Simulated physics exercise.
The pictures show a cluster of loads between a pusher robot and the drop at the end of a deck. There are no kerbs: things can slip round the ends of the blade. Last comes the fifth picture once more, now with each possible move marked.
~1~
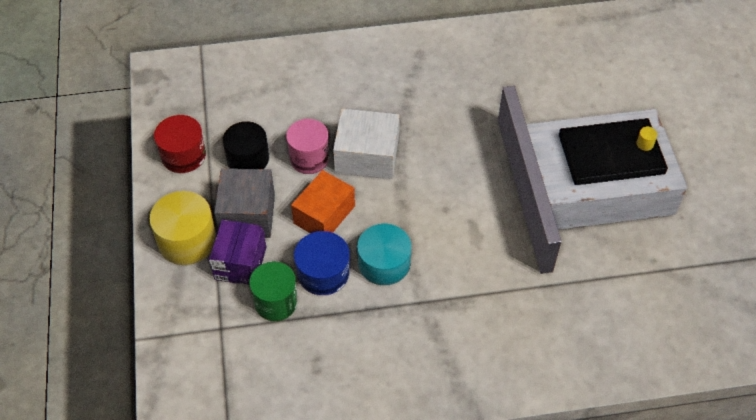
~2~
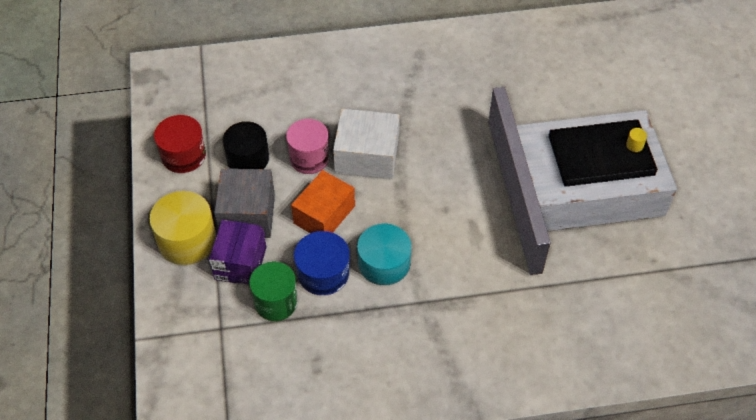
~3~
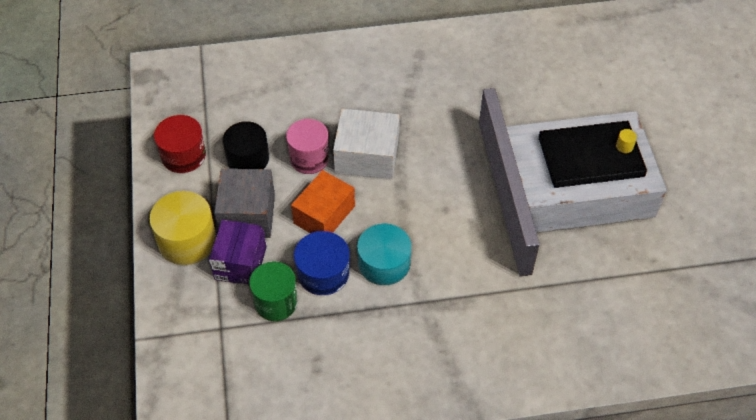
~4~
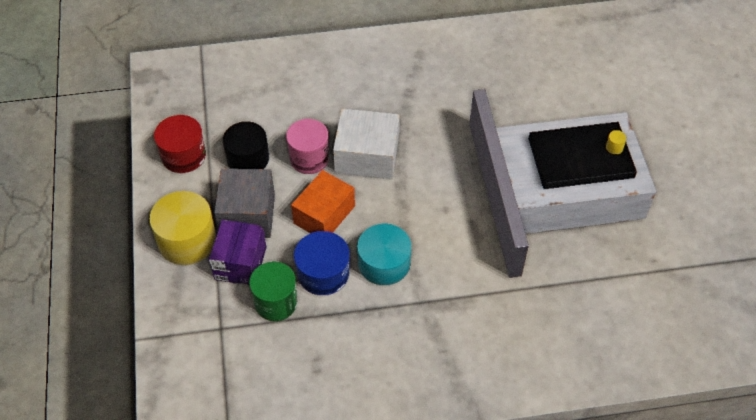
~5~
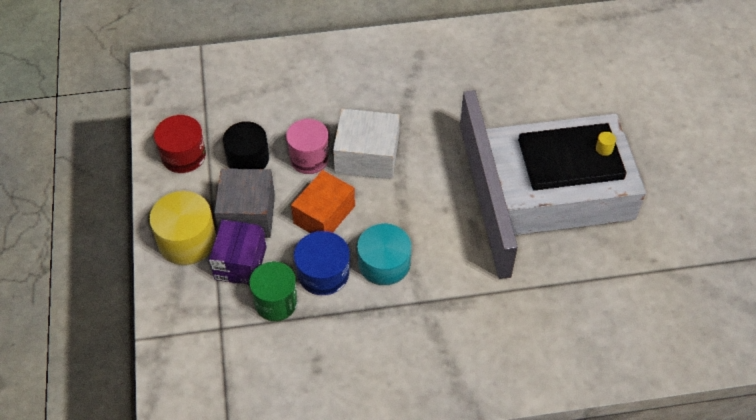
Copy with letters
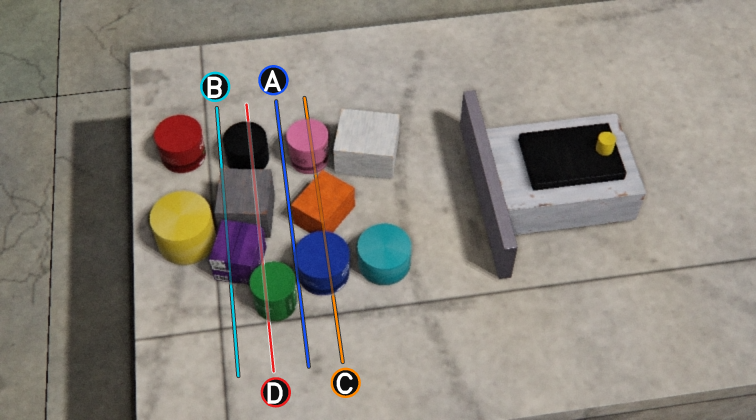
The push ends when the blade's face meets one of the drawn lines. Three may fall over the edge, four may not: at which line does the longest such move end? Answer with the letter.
Stop at B.
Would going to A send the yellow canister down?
No.
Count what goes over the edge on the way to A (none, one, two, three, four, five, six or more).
In all, none.
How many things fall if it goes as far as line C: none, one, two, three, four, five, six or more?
By then, none.
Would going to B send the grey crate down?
No.
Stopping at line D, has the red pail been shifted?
Yes.
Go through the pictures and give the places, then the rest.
The first picture shows robot (605, 151); purple parcel (239, 252); pink pail (309, 147).
The second picture shows robot (595, 152); turquoise canister (385, 254).
The third picture shows robot (585, 153); blue pail (322, 264).
The fourth picture shows robot (575, 155); grey crate (246, 204).
The fifth picture shows robot (565, 156); black canister (246, 148); red pail (181, 144); green pail (275, 292).
On the marked copy, A at (291, 222); B at (227, 230); C at (322, 218); D at (259, 226).
Taking B. A third of the way, robot (472, 167); pink pail (298, 148); turquoise canister (371, 256).
Two thirds of the way, robot (378, 179); red pail (139, 132); yellow canister (174, 227).
When it is over, robot (305, 187); yellow canister over the edge; red pail over the edge; two fallen.
As for the rest, A is within the limit but short; C is within the limit but short; D is within the limit but short.
